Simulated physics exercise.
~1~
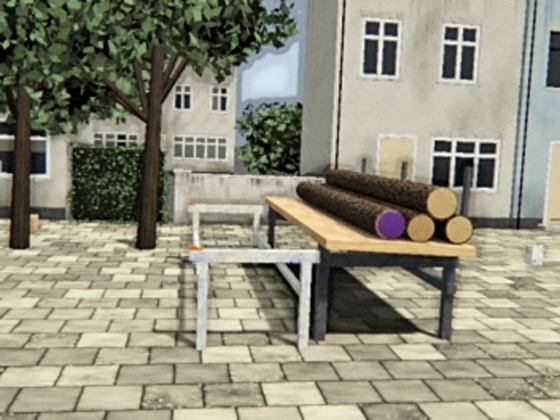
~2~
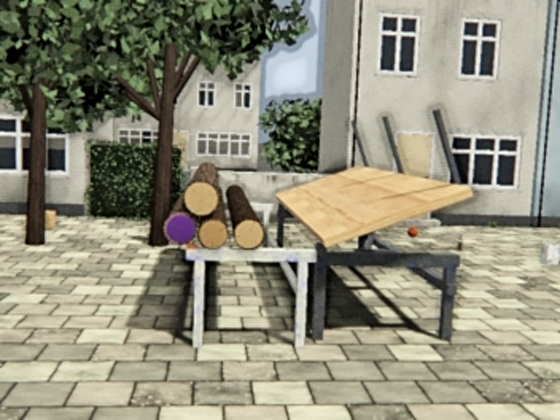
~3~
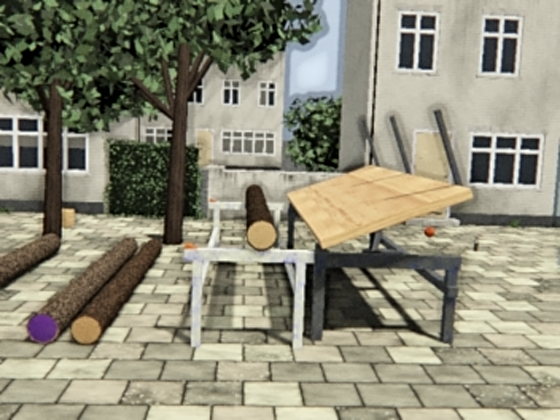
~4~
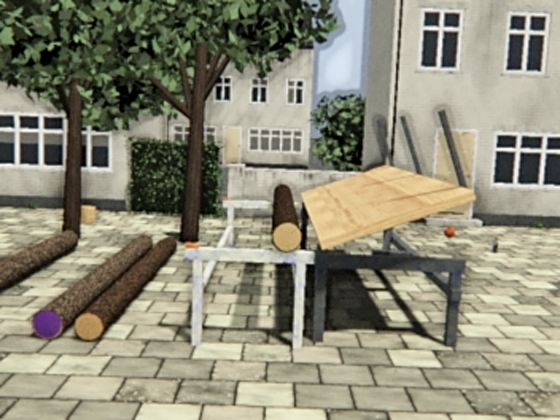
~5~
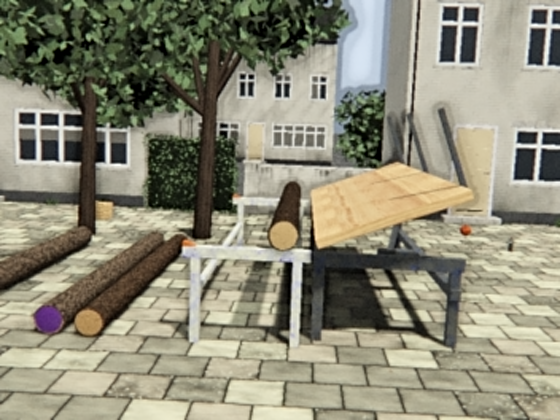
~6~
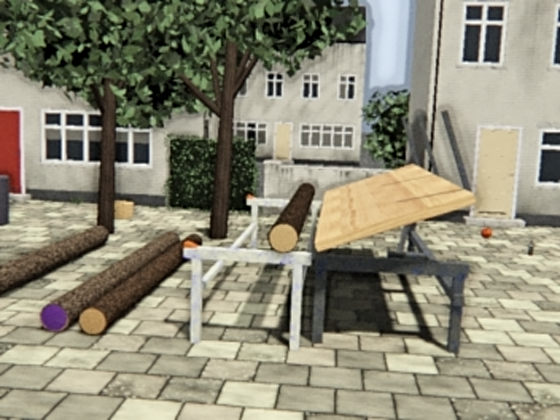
In a paved courtyard with trees and pale buildings, four timber poles, one with a purple end, lie stacked on a wooden deck beside a low white rack. The deck tilts steeply toward the left, and the poles roll off it onto the rack, bunching at its left end with the purple one foremost. The purple pole then goes over the stop and drops to the paving on the left. Two others also end up on the ground, while one pole stays on the rack. The view drifts slightly sideways as everything lies still beside the tilted deck.
